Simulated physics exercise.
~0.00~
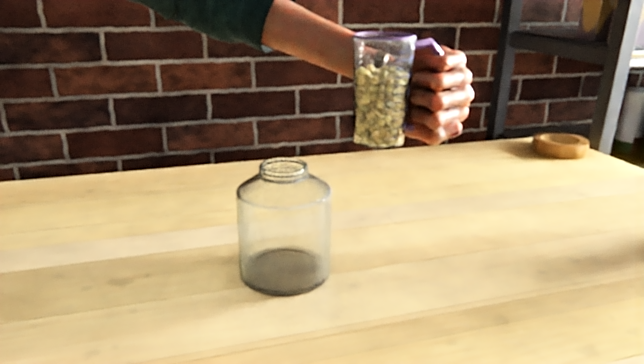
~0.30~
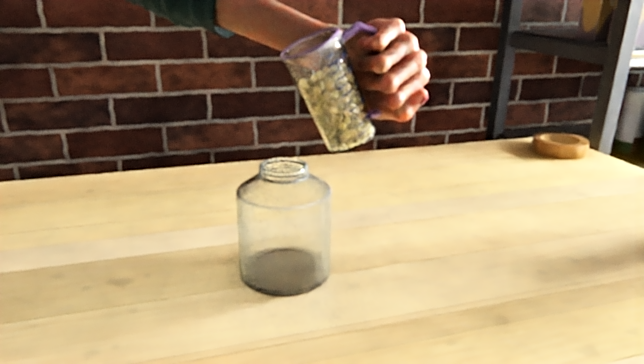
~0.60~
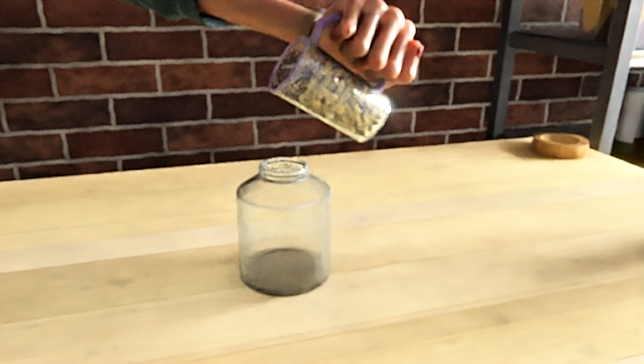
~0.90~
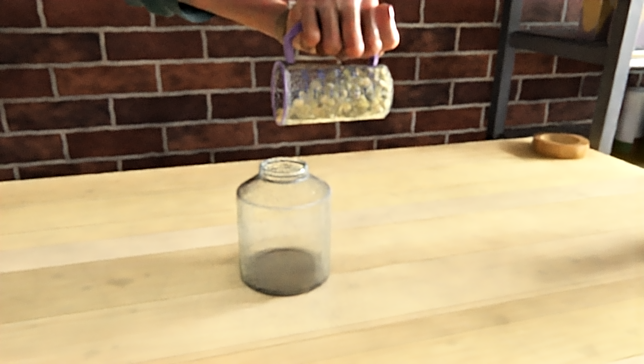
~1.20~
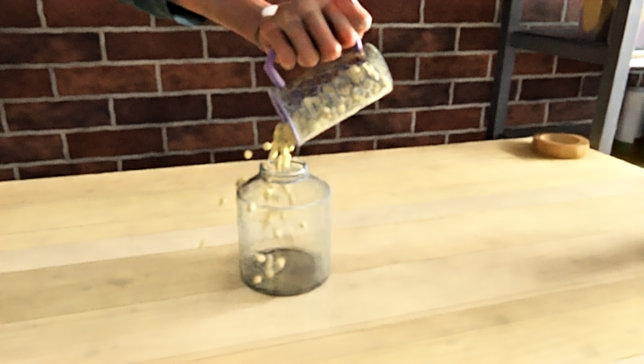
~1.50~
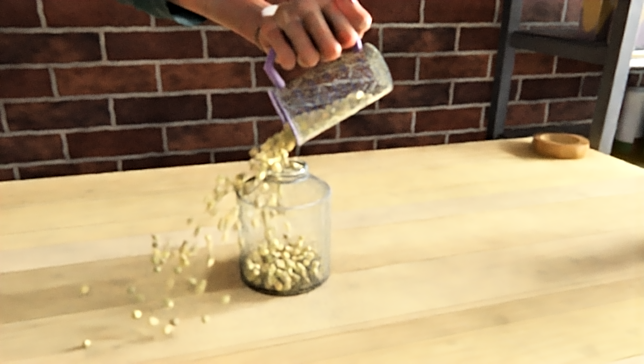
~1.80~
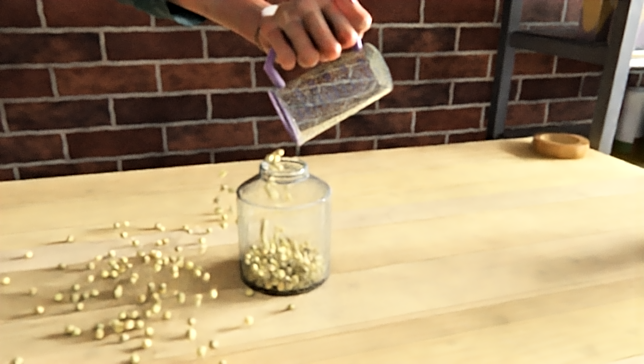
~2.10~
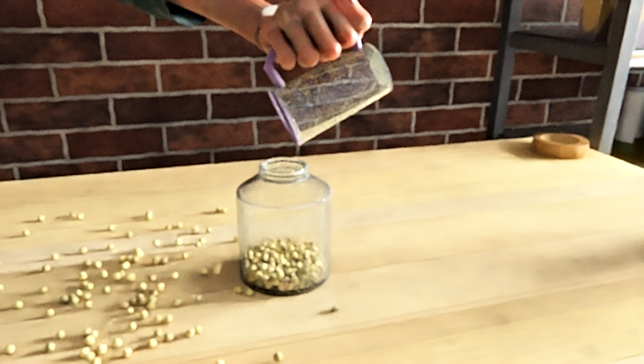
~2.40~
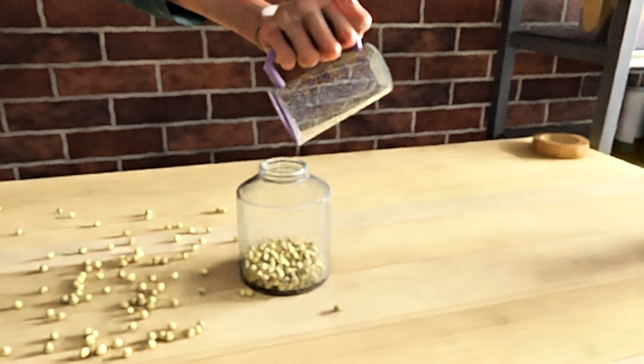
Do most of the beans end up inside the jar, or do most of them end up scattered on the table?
Most of the beans end up inside the jar, though some miss it and scatter across the table, mainly to the left, and the cup is left empty or nearly so.
On a wooden table, a hand tips a cup of pale beans over a jar, partly filling it and scattering some leftward.
